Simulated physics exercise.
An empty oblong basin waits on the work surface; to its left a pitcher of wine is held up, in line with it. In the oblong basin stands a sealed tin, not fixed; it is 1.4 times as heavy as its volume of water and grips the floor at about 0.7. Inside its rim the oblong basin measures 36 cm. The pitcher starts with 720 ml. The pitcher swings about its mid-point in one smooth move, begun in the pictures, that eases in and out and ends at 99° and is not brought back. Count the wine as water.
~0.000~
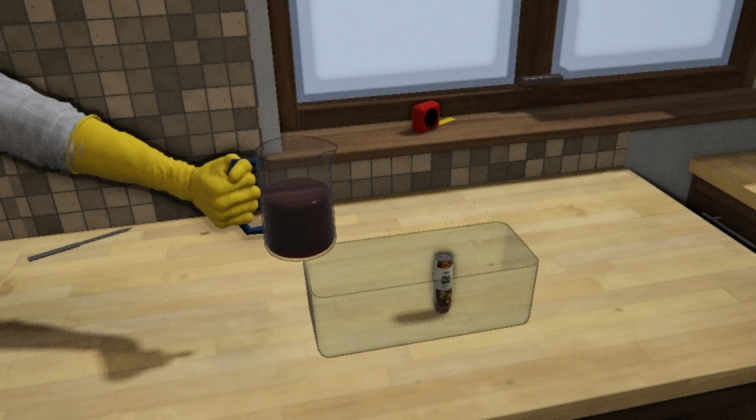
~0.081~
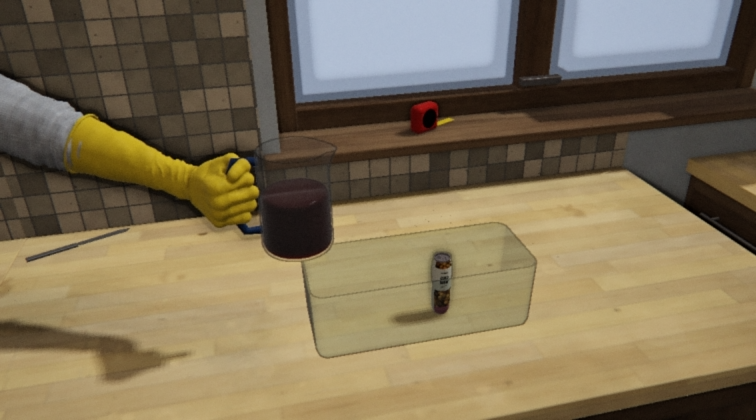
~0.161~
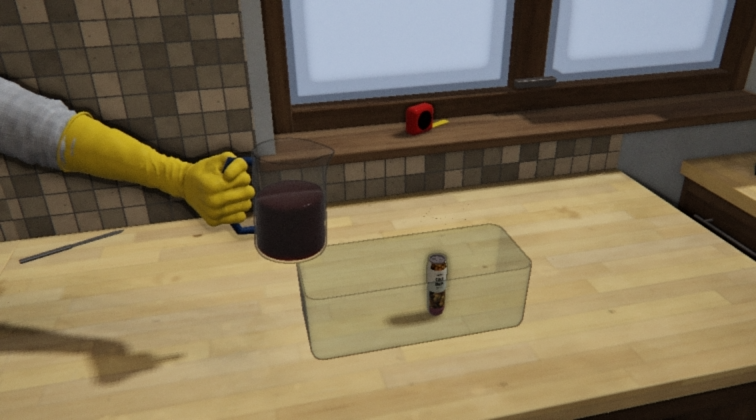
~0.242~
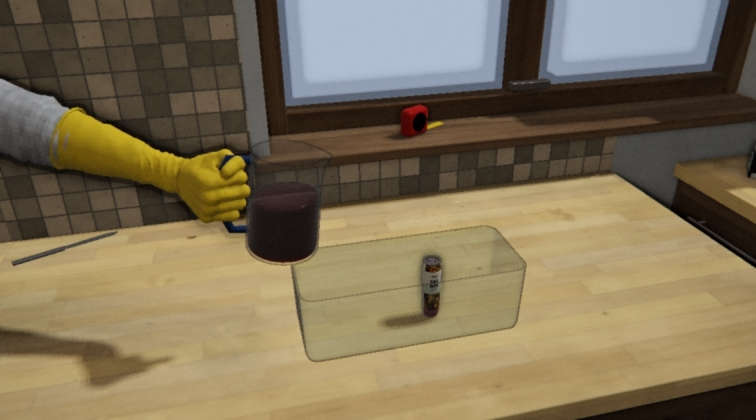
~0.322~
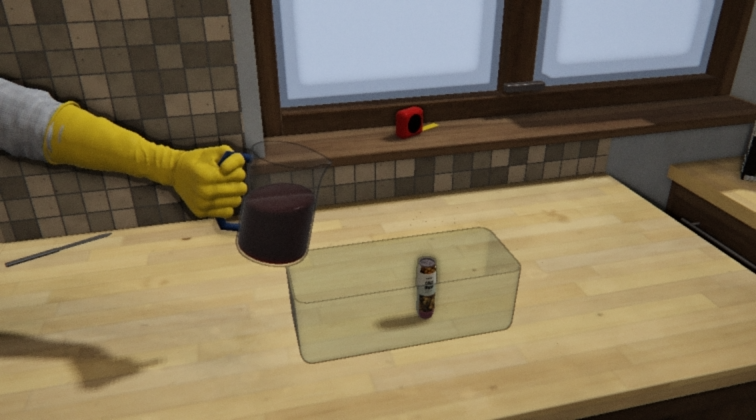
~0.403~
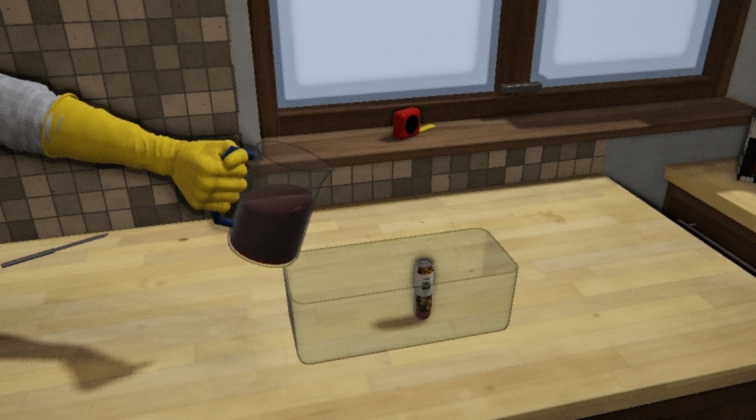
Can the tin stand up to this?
The tin keeps standing.
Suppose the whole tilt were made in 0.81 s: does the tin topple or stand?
The tin keeps standing.
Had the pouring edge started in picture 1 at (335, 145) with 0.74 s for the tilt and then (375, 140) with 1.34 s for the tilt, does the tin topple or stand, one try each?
First it keeps standing; then it falls.
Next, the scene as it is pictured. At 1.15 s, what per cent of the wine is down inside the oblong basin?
Some 24 per cent.
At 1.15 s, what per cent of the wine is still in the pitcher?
Near 56 in a hundred.
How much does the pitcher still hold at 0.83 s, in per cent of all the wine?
Near 98 in a hundred.
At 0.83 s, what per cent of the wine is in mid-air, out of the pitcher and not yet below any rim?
Near 2 in a hundred.
After 0.83 s the tilt is 68° and 98 per cent is still to pour; the tin stands where it began.
After 1.15 s the tilt is 94° and 57 per cent is still to pour; the tin stands where it began.
After 1.48 s the tilt is 99° and 16 per cent is still to pour; the tin stands where it began.
After 1.84 s the tilt is 99° and 3 per cent is still to pour; the tin stands where it began.
In the end the tin stands where it began.
